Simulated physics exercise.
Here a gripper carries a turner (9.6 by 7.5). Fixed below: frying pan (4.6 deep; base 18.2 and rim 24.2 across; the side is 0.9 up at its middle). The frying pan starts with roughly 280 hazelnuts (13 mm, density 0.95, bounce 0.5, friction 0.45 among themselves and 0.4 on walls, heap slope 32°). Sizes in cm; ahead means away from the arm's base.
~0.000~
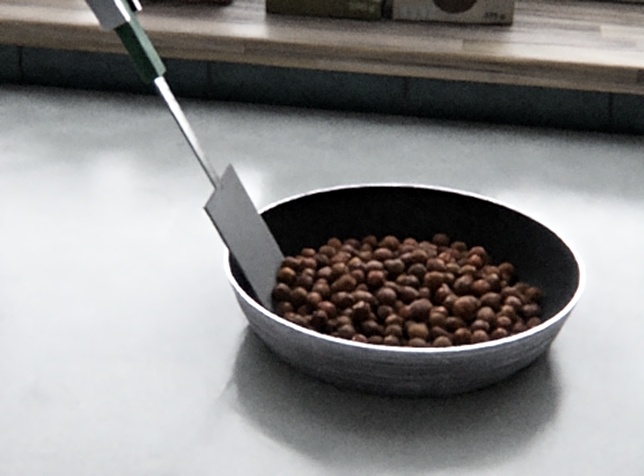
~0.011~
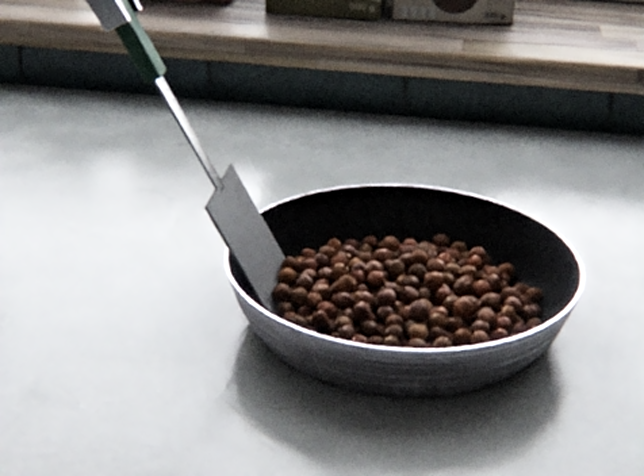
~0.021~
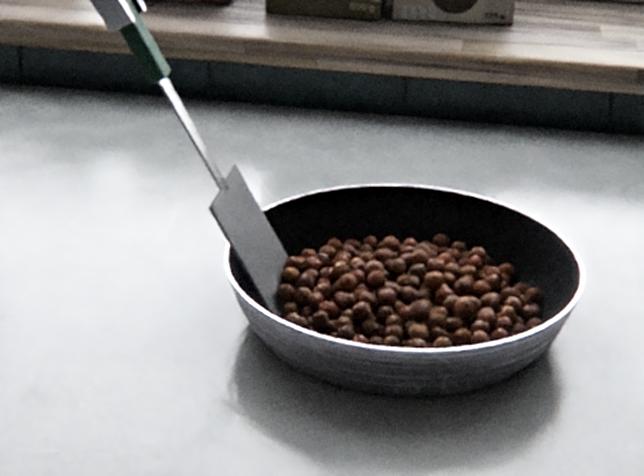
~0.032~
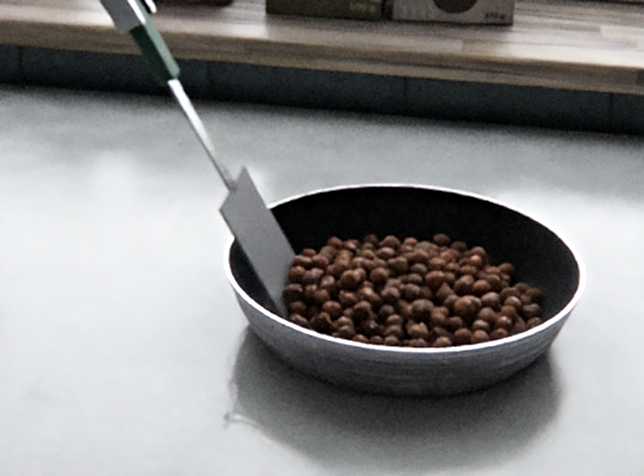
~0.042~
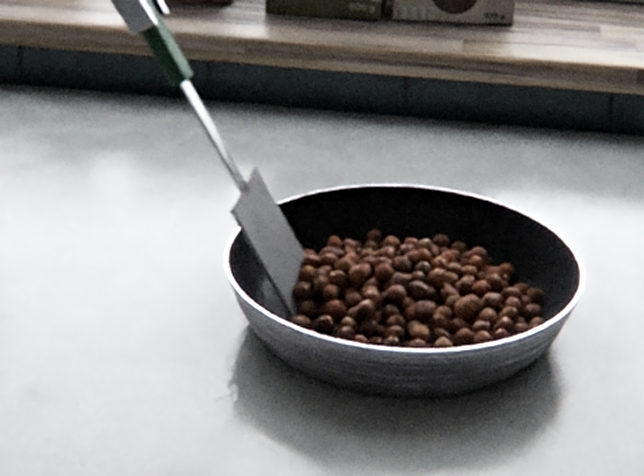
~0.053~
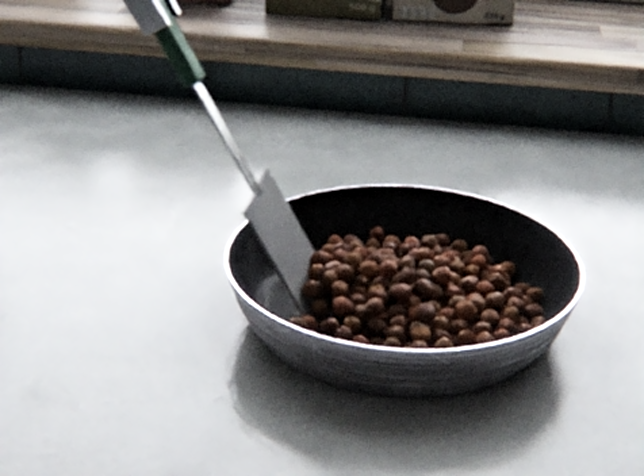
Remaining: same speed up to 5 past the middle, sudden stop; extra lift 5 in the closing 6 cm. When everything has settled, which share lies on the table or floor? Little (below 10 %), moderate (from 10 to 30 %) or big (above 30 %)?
Share on the table or floor: Little (below 10 %).
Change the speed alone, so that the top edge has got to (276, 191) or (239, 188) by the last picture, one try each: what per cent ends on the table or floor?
Some 15 and 0 per cent.
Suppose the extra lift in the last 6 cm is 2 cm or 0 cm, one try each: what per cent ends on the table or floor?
About 0 and 0 per cent.
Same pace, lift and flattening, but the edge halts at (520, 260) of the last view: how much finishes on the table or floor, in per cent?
Some 15 per cent.
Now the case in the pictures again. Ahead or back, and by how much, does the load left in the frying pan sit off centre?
Roughly 3.5 cm ahead.
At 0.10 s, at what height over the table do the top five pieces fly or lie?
About 5 cm.
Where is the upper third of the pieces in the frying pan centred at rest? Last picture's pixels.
Near (507, 295).
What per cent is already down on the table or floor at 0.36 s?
Some 5 per cent.
After 0.10 s, sloping 61°, highest piece 5 above the table; 281 in the frying pan.
After 0.14 s, sloping 61°, highest piece 6 above the table; 281 in the frying pan.
After 0.36 s, sloping 61°, highest piece 6 above the table; 264 in the frying pan, 13 on the table or floor, 4 on the blade or in flight.
After 1.41 s, sloping 61°, highest piece 5 above the table; 264 in the frying pan, 17 on the table or floor.
At rest, 264 in the frying pan, 17 on the table or floor. That is 6 % on the table or floor.
